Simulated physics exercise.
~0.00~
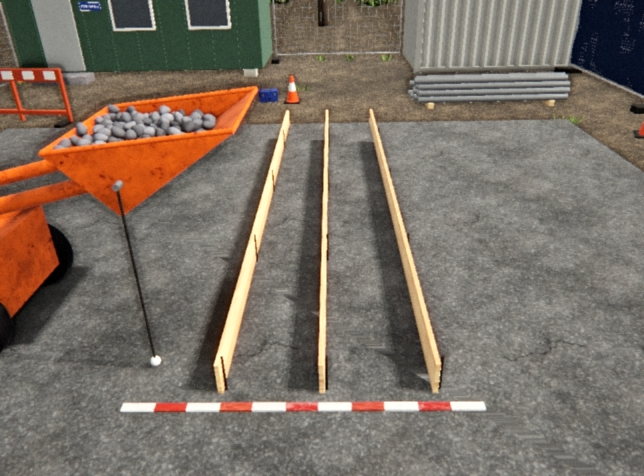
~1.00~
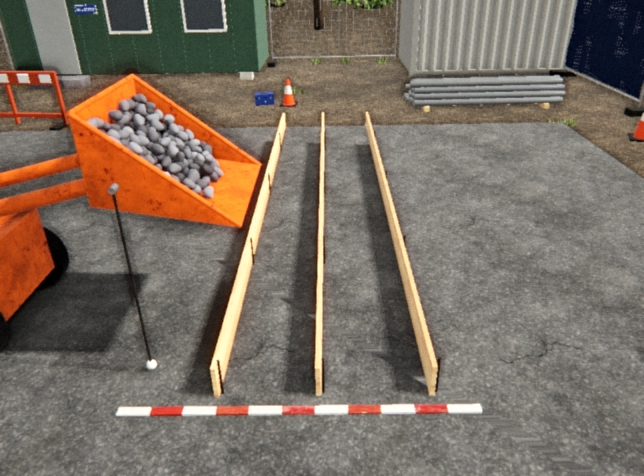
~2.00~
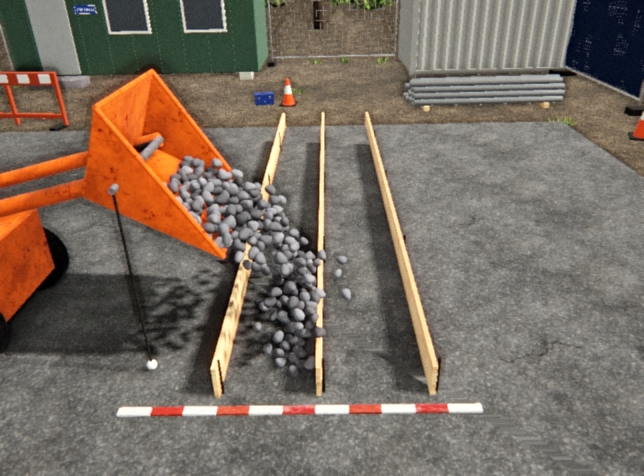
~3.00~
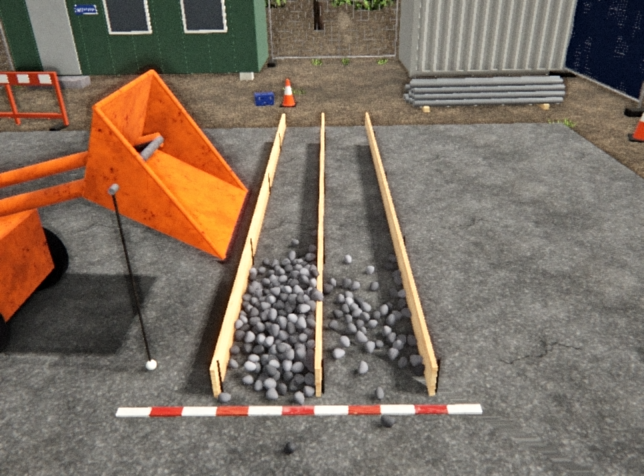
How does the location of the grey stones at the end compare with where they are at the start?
At the start the stones are heaped in the orange bucket on the left. At the end they lie lower and farther right on the ground, mostly between the left and middle boards, with fewer in the right bay and a few beyond the front ends of the boards.
